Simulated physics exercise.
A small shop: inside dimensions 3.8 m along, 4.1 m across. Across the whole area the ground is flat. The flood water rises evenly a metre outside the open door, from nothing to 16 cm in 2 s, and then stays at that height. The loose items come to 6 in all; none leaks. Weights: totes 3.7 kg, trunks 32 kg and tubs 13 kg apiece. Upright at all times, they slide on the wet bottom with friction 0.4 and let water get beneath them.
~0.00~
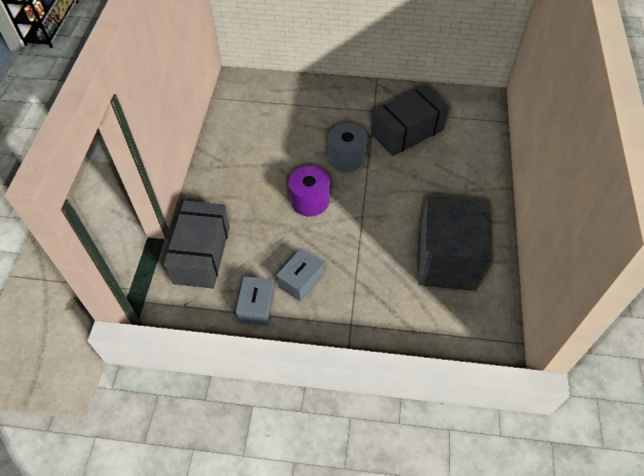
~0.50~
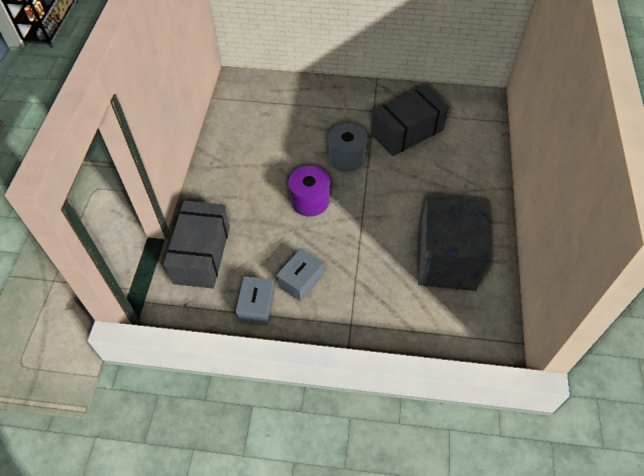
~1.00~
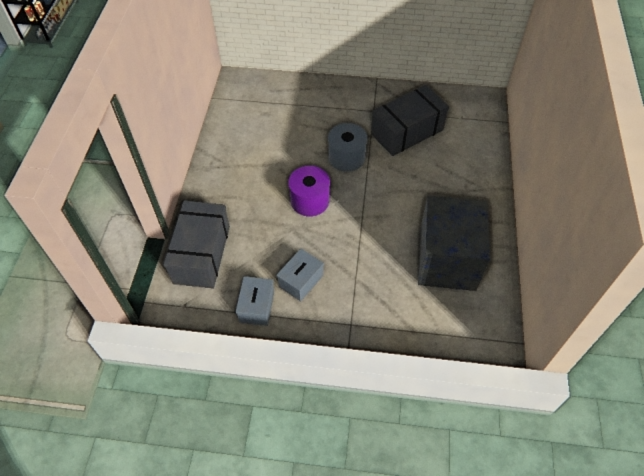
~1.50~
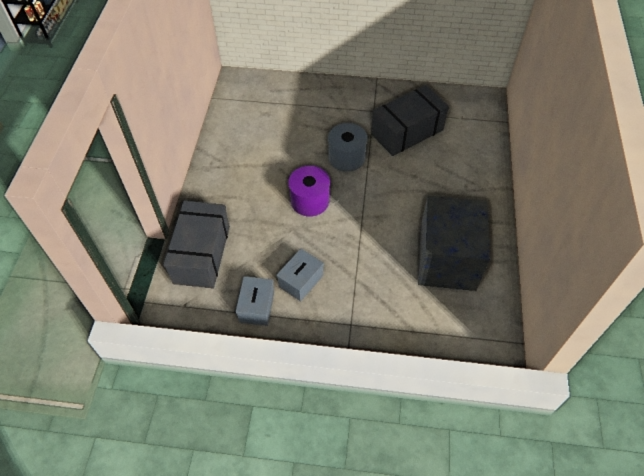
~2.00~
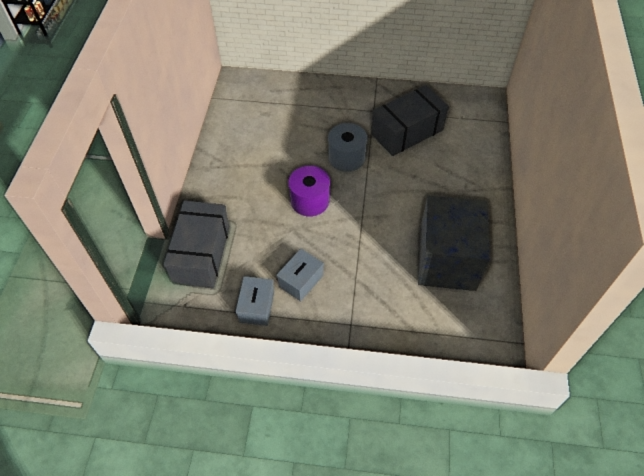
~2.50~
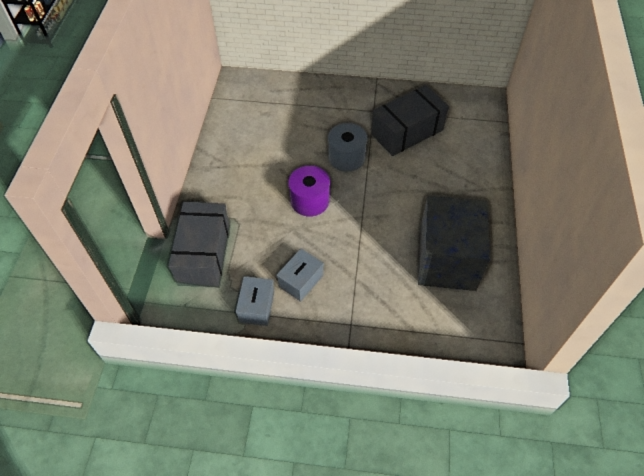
Greenish water spreads over the paving outside and through the doorway while the objects inside stay still.
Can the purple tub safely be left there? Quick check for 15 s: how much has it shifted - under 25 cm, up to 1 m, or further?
It's set to keep to its spot.
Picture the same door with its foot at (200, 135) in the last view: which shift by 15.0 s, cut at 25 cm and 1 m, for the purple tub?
The purple tub would stay roughly in place.
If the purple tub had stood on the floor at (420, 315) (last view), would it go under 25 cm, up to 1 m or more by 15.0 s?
It ends far away.
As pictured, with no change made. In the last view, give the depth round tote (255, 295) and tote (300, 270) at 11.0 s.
Depth approx. 8 cm / 2 cm.
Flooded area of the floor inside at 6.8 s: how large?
11.5 m2.
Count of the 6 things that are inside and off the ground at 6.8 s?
Tally: 1 of them.
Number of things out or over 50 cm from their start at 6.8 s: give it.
The number I get is 2.
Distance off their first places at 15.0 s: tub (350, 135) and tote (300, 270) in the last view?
One is off by 30 cm, the other by 80 cm, in the order asked.
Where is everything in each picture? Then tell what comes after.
In the first picture, the purple tub at (309, 182) rests on the ground; 0.0 m2 under water; 0 of 6 have shifted.
In the second picture, the purple tub at (309, 182), on the bottom; 0.0 m2 under water; 0 of 6 have shifted.
In the third picture, the purple tub at (309, 182) rests on the ground; 0.0 m2 under water; 0 of 6 have shifted.
In the fourth picture, the purple tub at (309, 182), on the bottom; 0.0 m2 under water; 0 of 6 have shifted.
In the fifth picture, the purple tub at (309, 182) rests on the ground; water covers 0.2 m2; 0 of 6 have shifted.
In the sixth picture, the purple tub at (309, 182), on the bottom; water covers 0.7 m2; 0 of 6 have shifted.
After 3.5 s the purple tub is near (309, 182), 0.0 m from its start, aground; 0 afloat.
After 6.8 s the purple tub is near (309, 182), 0.0 m from its start, aground; 1 afloat.
After 11.0 s the purple tub is near (309, 182), 0.0 m from its start, aground; 1 afloat.
After 15.0 s the purple tub is near (316, 180), 0.1 m from its start, aground; 3 afloat.
